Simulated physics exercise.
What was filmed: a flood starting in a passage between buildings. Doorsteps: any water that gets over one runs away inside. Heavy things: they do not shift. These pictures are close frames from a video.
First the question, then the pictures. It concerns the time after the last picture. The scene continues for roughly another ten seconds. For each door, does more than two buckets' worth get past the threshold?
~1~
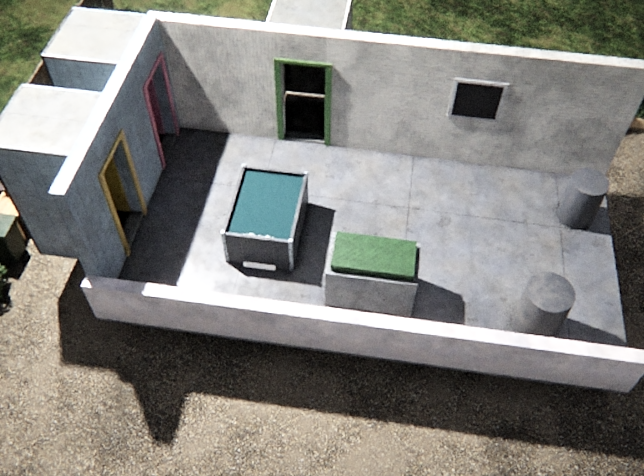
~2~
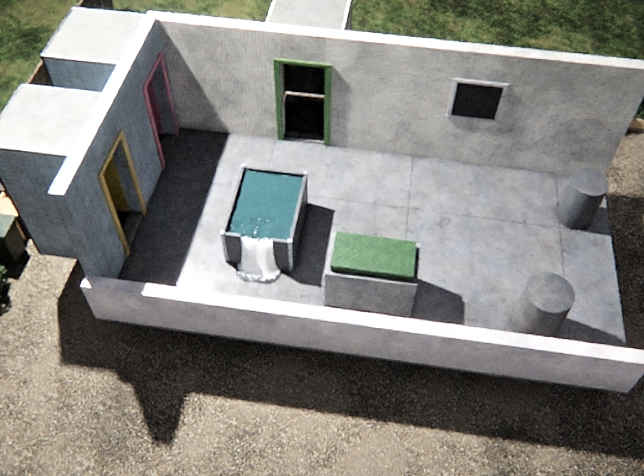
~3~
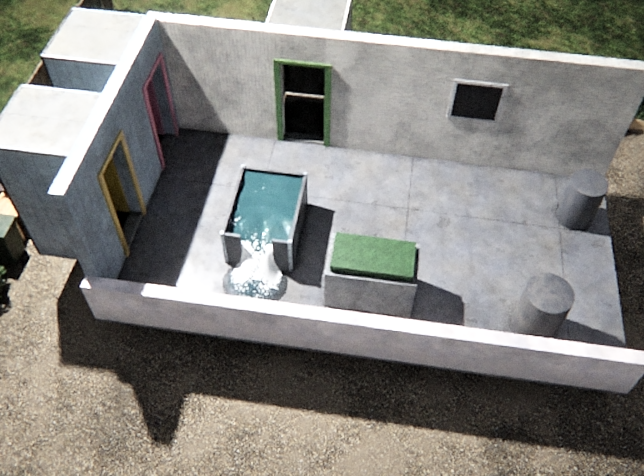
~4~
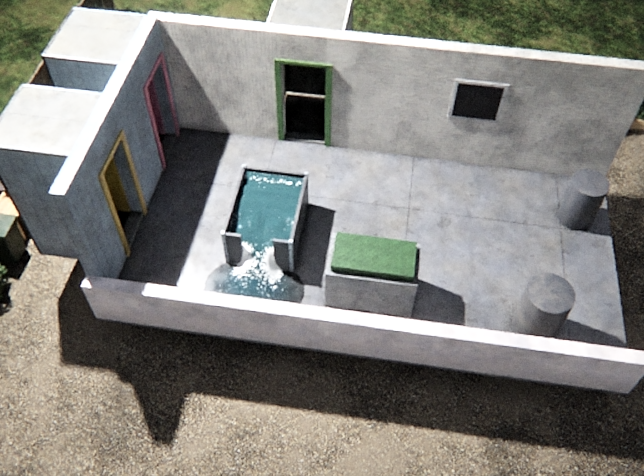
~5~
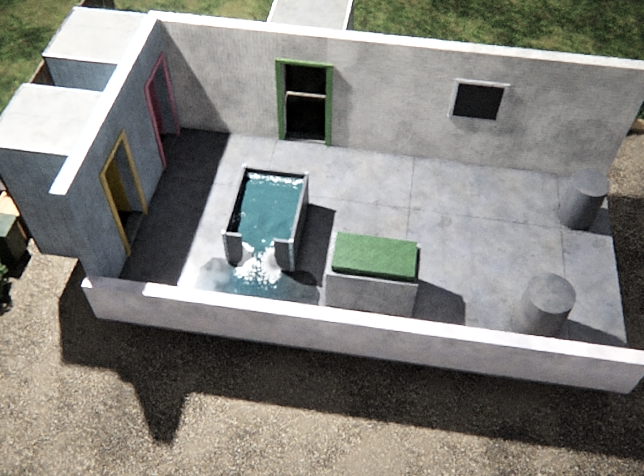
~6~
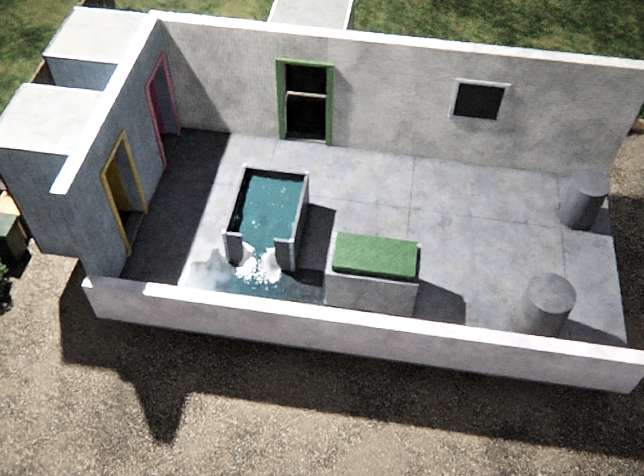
I predict the pink door will remain at two buckets or below, I predict the green door will remain at two buckets or below, I predict the yellow door will remain at two buckets or below.
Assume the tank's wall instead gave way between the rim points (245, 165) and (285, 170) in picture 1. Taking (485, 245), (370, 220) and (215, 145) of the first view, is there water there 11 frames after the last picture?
Listed order gives left alone; left alone; sopping.
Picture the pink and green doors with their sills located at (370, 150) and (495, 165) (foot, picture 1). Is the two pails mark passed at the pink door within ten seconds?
The pink door falls short.
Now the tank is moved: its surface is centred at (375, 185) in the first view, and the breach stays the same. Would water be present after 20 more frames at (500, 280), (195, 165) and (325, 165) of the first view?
I'd call them watered, watered and still dry, in the order asked.
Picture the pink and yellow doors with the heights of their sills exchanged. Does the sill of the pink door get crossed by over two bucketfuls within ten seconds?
Pink door falls short.
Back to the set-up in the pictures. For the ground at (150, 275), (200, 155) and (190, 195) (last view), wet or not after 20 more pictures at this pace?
Same order as asked: Drenched; drenched; drenched.
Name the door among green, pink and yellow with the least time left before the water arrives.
From the pictures, my answer is the yellow one.
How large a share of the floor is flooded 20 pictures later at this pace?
Roughly 40 per cent.
A moment on, water covers 15 % of the floor; the pink door not reached, the green door not reached, the yellow door not reached.
Next, water covers 25 % of the floor; the pink door not reached, the green door not reached, the yellow door wet at the sill, nothing in.
Then, water covers 40 % of the floor; the pink door wet at the sill, nothing in, the green door not reached, the yellow door under two buckets in.
Later, water covers 65 % of the floor; the pink door under two buckets in, the green door wet at the sill, nothing in, the yellow door under two buckets in.
In the end, water covers 85 % of the floor; the pink door under two buckets in, the green door wet at the sill, nothing in, the yellow door under two buckets in.
